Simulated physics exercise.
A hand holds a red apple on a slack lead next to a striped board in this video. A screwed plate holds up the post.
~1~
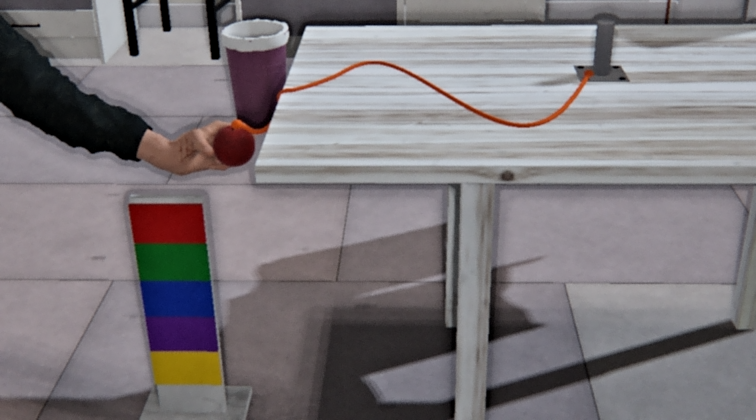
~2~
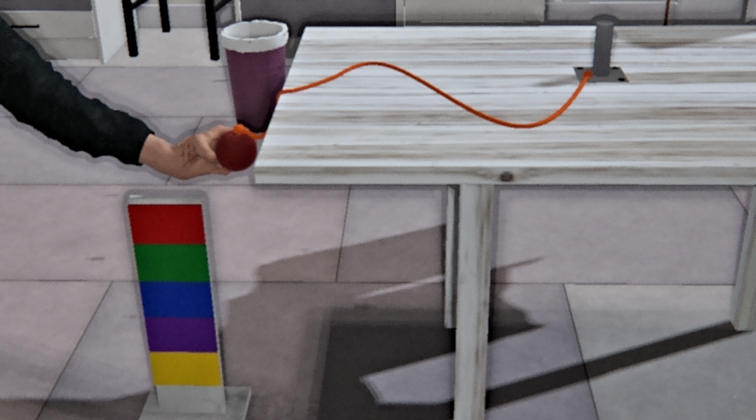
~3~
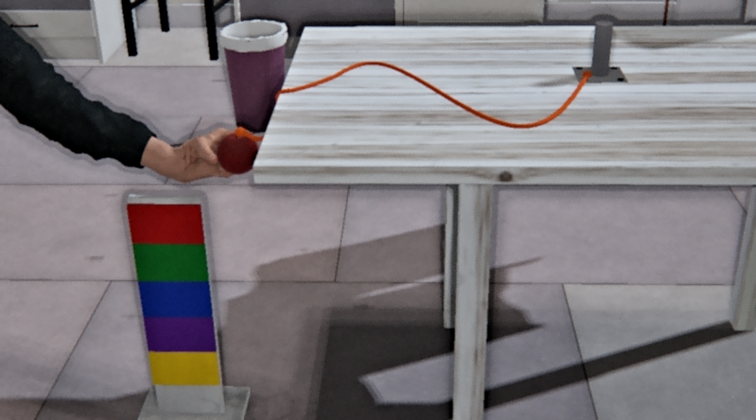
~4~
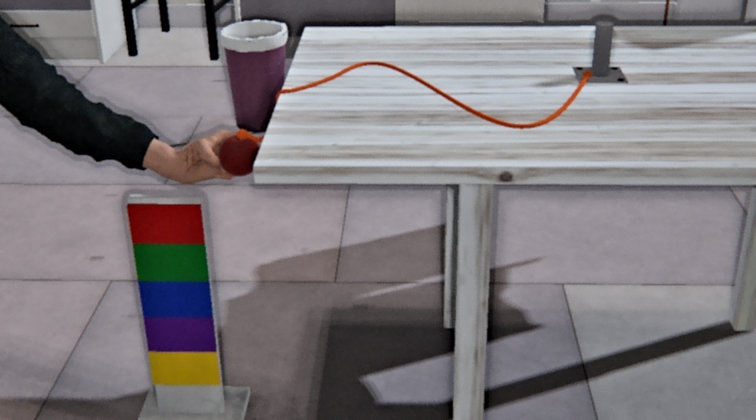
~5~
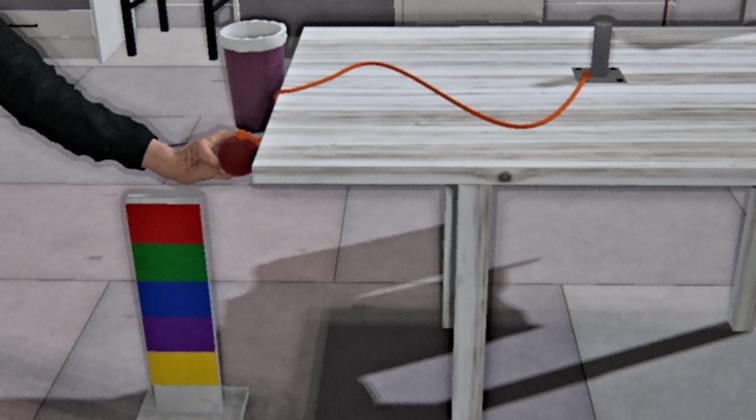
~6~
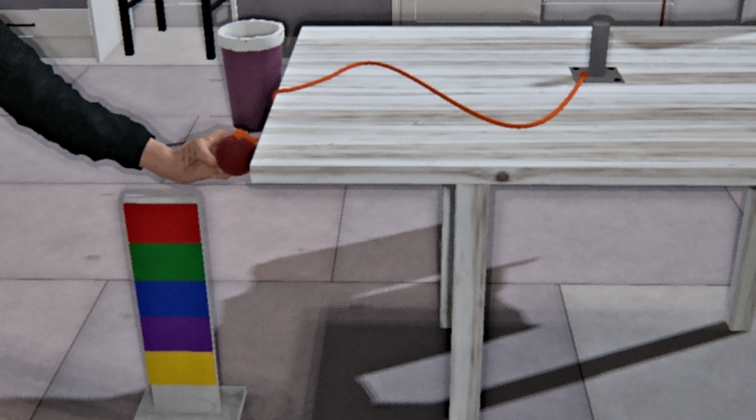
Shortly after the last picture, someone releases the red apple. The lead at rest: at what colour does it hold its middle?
The colour is yellow.
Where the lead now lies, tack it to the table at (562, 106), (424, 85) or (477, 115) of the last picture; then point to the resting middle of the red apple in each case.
First try (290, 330), second try (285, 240), third try (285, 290).
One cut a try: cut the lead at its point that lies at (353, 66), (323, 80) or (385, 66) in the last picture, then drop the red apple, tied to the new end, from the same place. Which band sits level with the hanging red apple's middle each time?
Going cut by cut, you'd get red, then green, then above them all.
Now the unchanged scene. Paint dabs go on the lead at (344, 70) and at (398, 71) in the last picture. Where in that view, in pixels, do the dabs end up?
They end up around (283, 216) and around (276, 147).
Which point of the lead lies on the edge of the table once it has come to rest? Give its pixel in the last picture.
Approximately at (419, 82) in the final frame.
A little later, apple near (258, 324); level with purple.
Next, apple near (313, 369); level with yellow.
Later still, apple near (281, 369); level with yellow.
When it is over, apple near (294, 372); level with yellow. At yellow.
